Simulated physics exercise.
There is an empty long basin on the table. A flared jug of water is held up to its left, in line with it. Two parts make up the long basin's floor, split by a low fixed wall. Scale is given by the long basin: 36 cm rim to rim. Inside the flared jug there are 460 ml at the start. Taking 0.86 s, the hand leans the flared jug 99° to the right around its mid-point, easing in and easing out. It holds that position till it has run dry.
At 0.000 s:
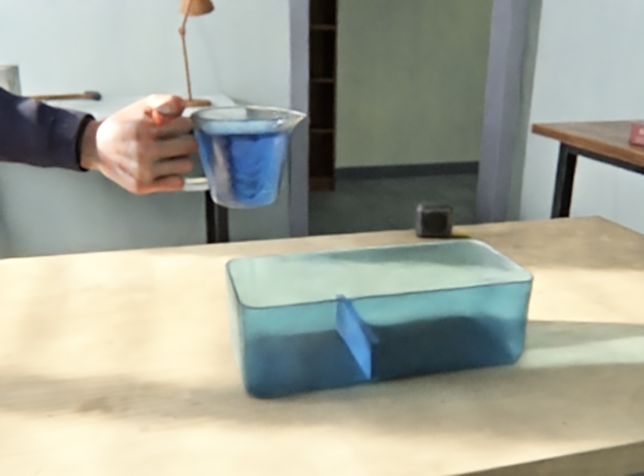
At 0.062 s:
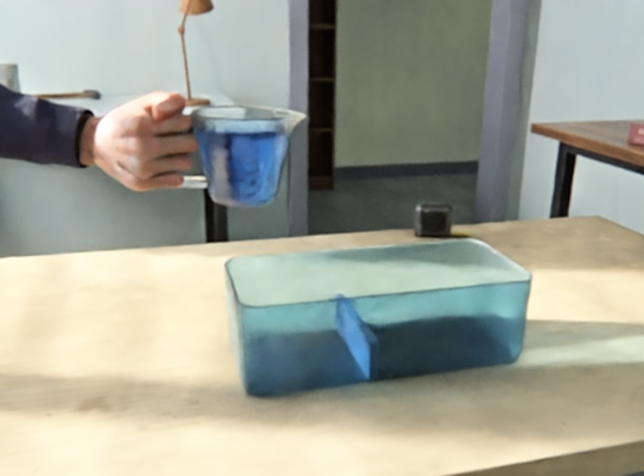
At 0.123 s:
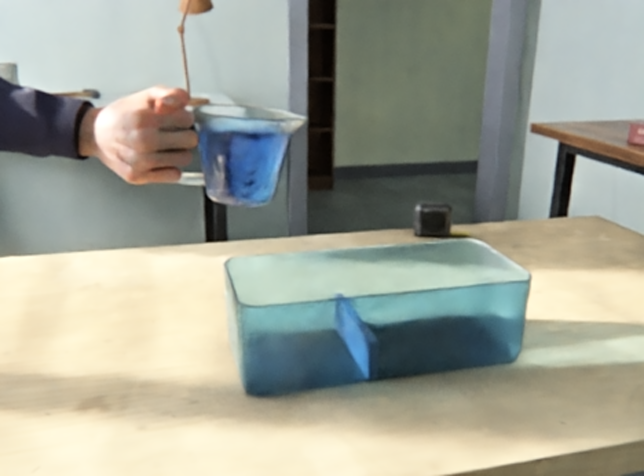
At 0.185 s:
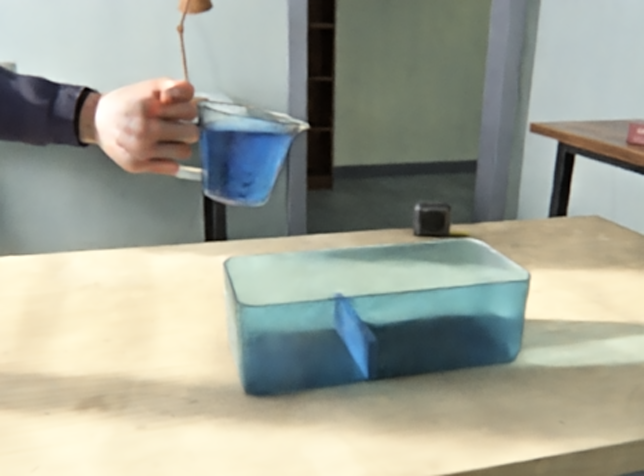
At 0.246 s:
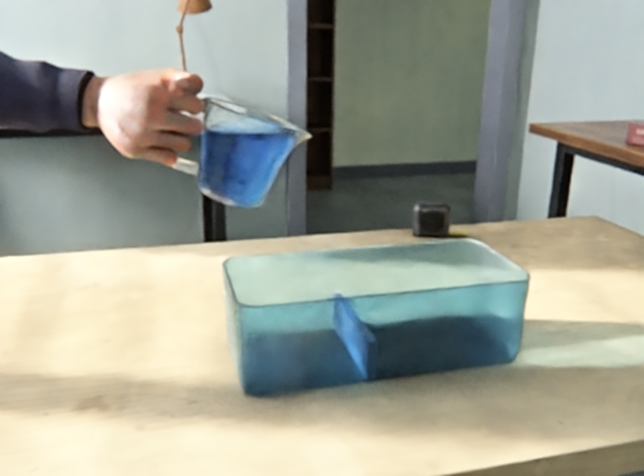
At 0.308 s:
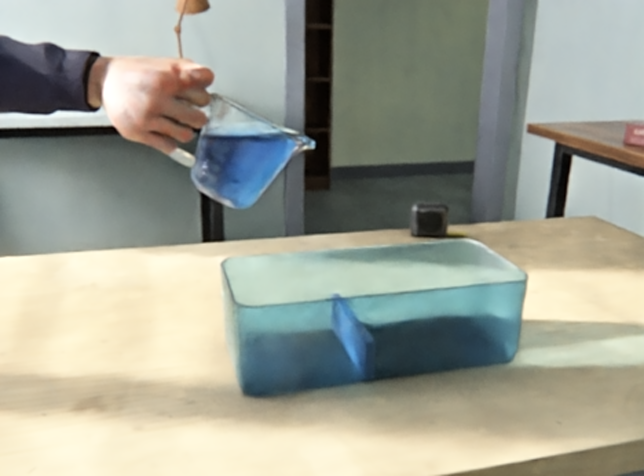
A hand in a dark sleeve holds a clear, flared jug of blue water by its handle at the left, above a pale wooden table. Seen from slightly above by a nearly still camera, a long, blue-tinted clear basin with a blue divider sits to the right, before a small black block, in a room with pale walls. The hand rises slightly and leans the jug steadily rightward, its water shifting toward the spout.
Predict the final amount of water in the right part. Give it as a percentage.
The right part ends with roughly 34 per cent.
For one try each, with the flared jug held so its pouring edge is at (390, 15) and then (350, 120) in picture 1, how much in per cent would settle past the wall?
Respectively 85 and 95 %.
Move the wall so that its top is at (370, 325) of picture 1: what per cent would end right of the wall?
Then it comes to around 15 per cent.
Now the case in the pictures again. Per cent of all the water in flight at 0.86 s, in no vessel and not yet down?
About 12 percent.
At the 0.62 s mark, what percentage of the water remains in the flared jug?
I reckon about 48 in a hundred is still held.
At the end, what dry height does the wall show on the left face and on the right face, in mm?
36 mm left, 44 mm right.
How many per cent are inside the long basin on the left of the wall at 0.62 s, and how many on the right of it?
About 6 left, about 18 right.
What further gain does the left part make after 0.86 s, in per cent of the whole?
Close to 16% of the whole.
After 0.62 s the tilt is 82° and 47 per cent is still to pour, 6 is left of the wall and 18 right of it.
After 0.86 s the tilt is 99° and 7 per cent is still to pour, 48 is left of the wall and 33 right of it.
After 1.10 s the tilt is 99° and 0 per cent is still to pour, 64 is left of the wall and 34 right of it.
After 1.36 s the tilt is 99° and 0 per cent is still to pour, 64 is left of the wall and 34 right of it.
In the end 64 per cent lies left of the wall, 34 right of it and 1 outside.
